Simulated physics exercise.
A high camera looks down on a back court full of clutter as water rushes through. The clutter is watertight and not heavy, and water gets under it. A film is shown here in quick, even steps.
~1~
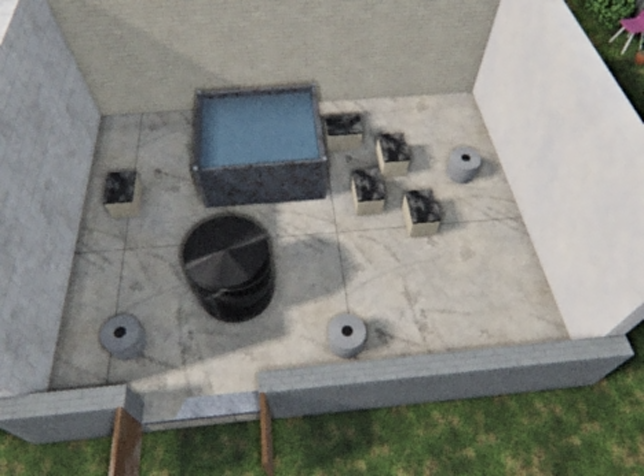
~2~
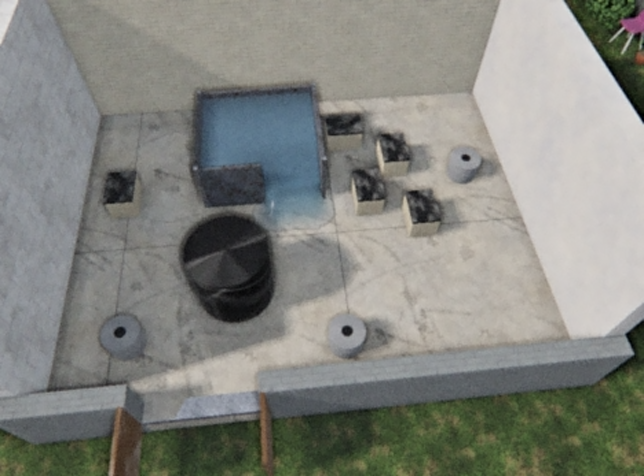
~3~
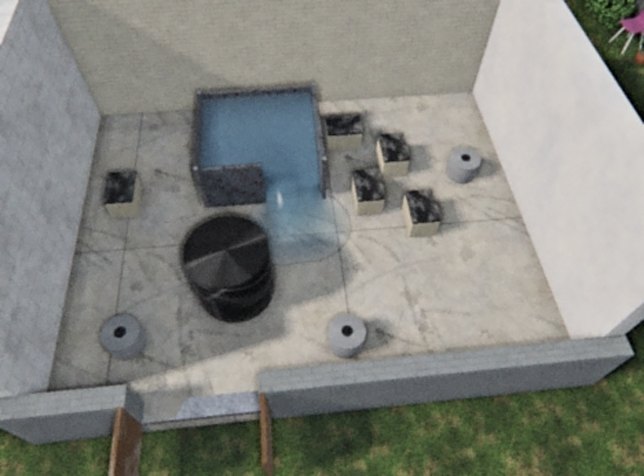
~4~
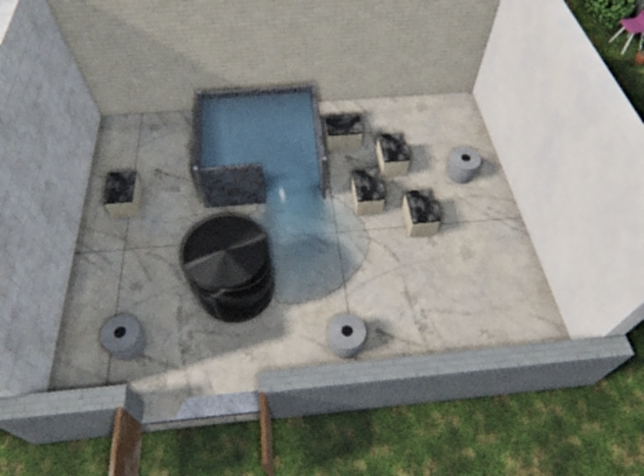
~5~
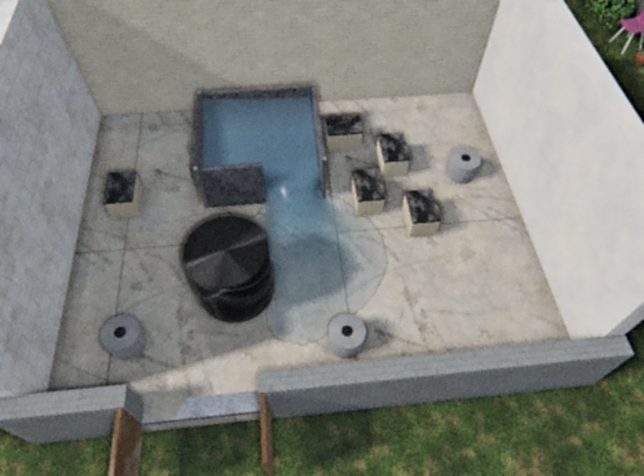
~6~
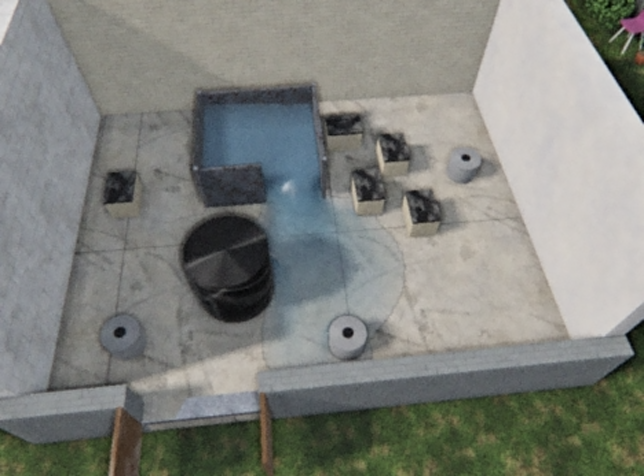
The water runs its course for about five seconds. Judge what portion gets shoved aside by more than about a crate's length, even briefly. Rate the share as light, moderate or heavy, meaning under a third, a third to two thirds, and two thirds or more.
Light.
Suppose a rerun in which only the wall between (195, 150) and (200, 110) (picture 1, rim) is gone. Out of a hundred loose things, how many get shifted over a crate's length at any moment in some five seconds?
That should be close to 40 percent.
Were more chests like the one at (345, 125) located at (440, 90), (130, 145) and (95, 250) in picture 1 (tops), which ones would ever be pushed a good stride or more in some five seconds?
One by one: Hardly budges; hardly budges; hardly budges.
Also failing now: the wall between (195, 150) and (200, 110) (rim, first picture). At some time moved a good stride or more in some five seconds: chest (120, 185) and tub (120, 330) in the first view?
The first one went the full length, while the second went the full length.
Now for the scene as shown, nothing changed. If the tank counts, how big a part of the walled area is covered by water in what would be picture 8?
I'd call it close to 30 per cent.
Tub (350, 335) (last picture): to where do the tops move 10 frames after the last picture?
Somewhere near (459, 324).
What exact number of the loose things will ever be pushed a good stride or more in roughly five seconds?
I count 2.
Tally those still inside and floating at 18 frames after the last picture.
The figure is 1.
A moment on, 0 of 8 are well off their spots; 1 afloat.
Next, 1 of 8 are well off their spots; 1 afloat.
Later, 1 of 8 are well off their spots; 1 afloat.
In the end, 2 of 8 are well off their spots, and 2 have been at some point; 2 afloat.
